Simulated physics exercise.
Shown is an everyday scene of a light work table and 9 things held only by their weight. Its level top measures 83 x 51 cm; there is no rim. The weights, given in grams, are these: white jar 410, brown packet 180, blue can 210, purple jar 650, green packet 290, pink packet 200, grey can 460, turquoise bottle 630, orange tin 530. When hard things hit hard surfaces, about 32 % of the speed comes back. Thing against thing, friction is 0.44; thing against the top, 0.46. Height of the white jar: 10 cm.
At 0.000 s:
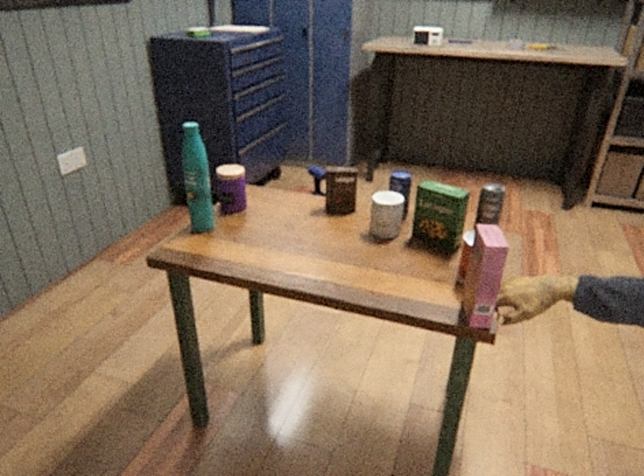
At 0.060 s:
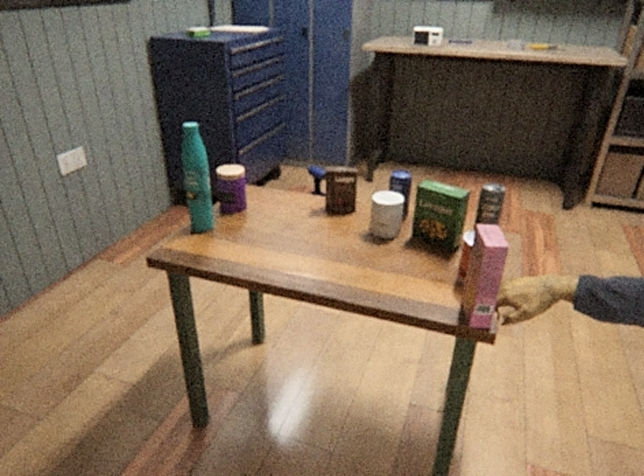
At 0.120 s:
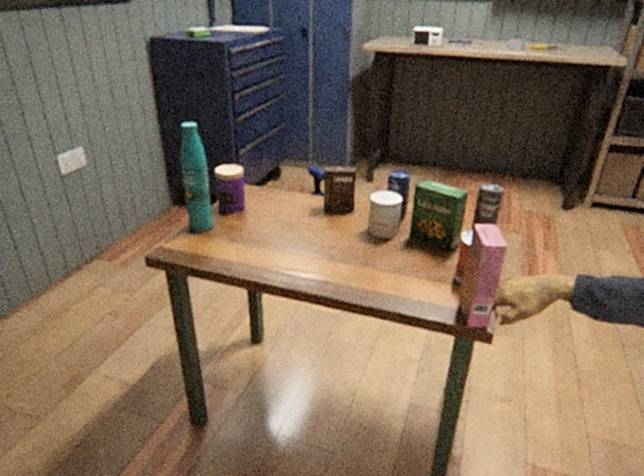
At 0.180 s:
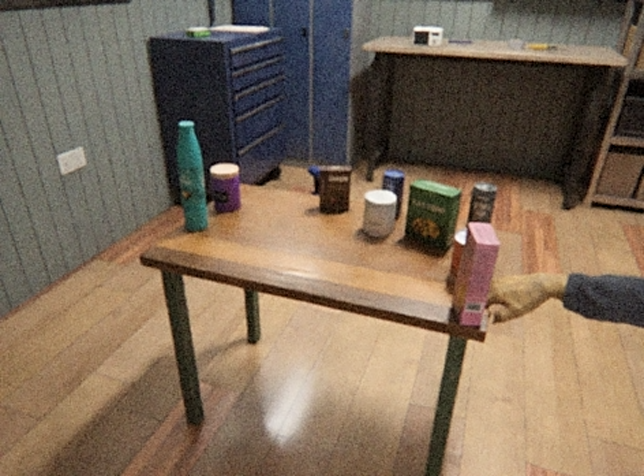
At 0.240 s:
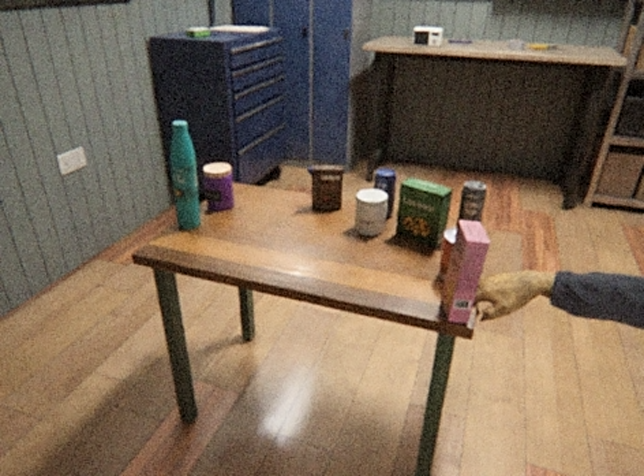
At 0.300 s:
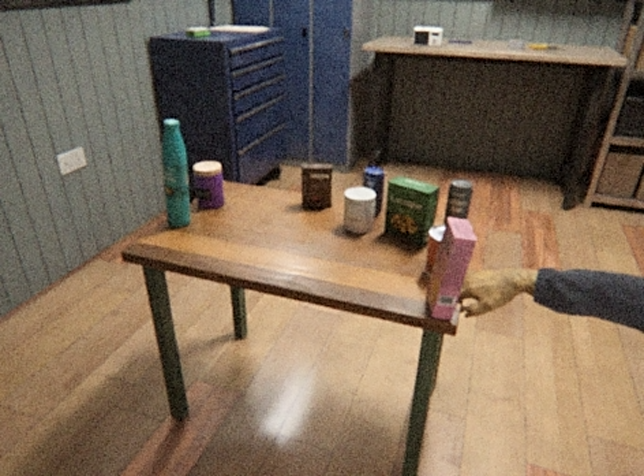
A gloved hand slowly pushes the wooden table, with its packets, jars and bottle, left.
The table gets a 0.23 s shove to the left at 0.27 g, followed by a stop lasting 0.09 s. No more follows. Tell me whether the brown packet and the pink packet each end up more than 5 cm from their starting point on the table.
The brown packet does not. The pink packet does.
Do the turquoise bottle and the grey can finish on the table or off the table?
Final state - turquoise bottle: Beyond the limits; grey can: Inside the limits.
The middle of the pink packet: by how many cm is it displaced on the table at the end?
About 15 cm.
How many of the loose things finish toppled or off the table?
That gives 2.
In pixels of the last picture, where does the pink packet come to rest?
Roughly at pixel (365, 295).
After 0.60 s, table 10 cm from its start; turquoise bottle now off the table; pink packet 56° off upright near (389, 275); grey can 3° off upright.
After 0.90 s, table 10 cm from its start; pink packet on its side near (365, 295); grey can 4° off upright.
In the end (1.8 s), off the table, turquoise bottle; toppled on the table, pink packet; the other 7 under 5 cm from the start. At the end, from the last picture's camera, brown packet near (306, 184), pink packet near (365, 294).
